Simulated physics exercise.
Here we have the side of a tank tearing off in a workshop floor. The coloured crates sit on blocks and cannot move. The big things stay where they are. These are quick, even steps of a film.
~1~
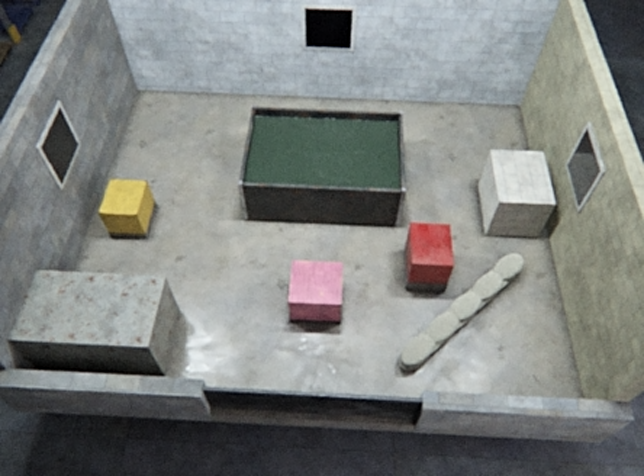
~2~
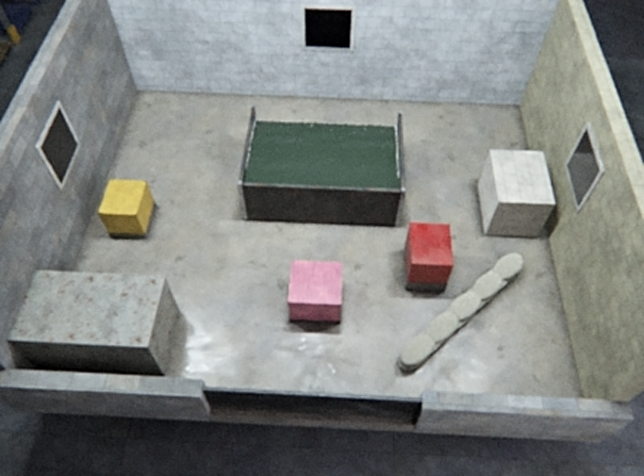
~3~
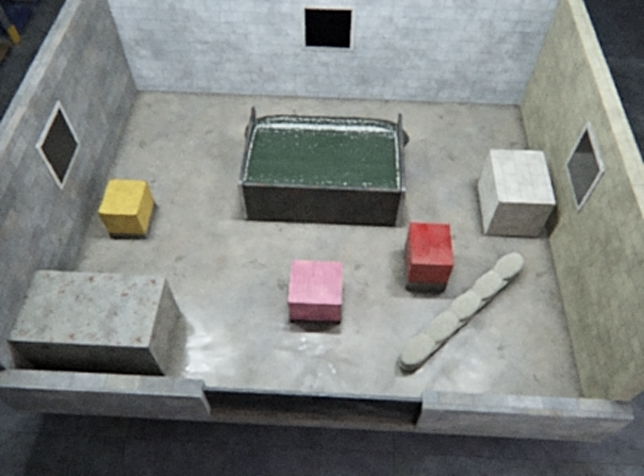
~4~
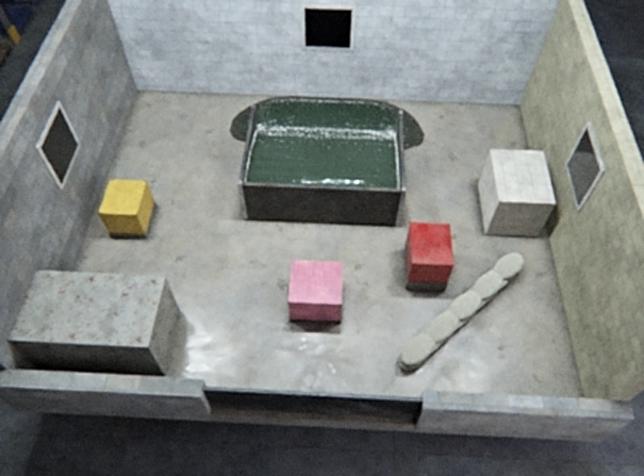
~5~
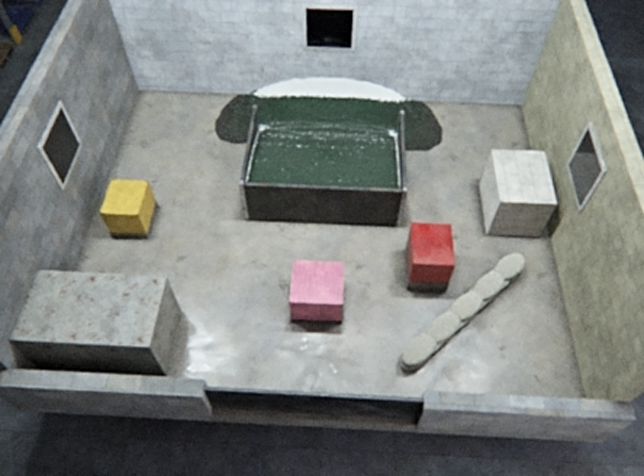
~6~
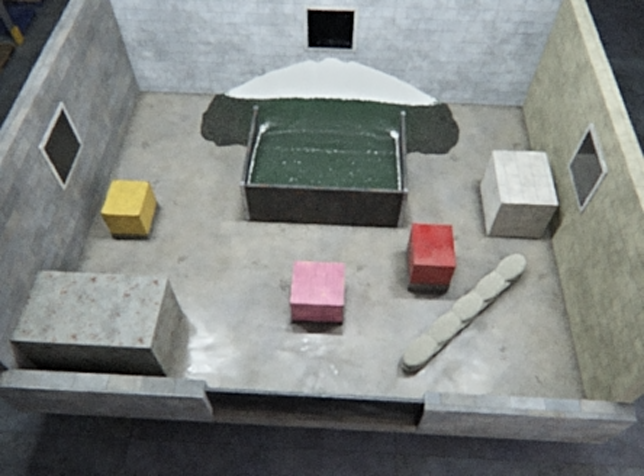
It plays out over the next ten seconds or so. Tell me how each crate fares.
One by one: The red crate stays dry; the yellow crate gets wet; the pink crate gets wet.
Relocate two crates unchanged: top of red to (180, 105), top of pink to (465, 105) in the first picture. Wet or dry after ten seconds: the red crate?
My reading: Red takes water.
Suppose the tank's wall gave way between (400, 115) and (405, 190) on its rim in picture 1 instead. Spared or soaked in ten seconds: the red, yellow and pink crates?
In short: Red ends up wet, yellow is wetted, pink is soaked.
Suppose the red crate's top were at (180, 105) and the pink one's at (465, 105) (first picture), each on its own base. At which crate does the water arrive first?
First comes the one in pink.
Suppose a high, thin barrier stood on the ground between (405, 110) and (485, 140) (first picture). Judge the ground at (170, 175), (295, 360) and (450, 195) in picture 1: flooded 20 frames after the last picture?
In turn: Wet, clear, under water.
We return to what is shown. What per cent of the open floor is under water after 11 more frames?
I make it 35 per cent.
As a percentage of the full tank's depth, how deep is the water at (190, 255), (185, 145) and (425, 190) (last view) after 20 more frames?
Roughly 0, 6 and 6 per cent, in turn.
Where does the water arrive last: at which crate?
Last comes the crate marked pink.
A moment on, water covers 20 % of the floor; the red crate not reached, the yellow crate not reached, the pink crate not reached.
Next, water covers 35 % of the floor; the red crate not reached, the yellow crate not reached, the pink crate not reached.
Then, water covers 55 % of the floor; the red crate not reached, the yellow crate water round its plinth, the pink crate not reached.
Later, water covers 85 % of the floor; the red crate water round its plinth, the yellow crate water round its plinth, the pink crate water round its plinth.
In the end, water covers 100 % of the floor; the red crate stayed above the water, the yellow crate was topped, the pink crate was topped.
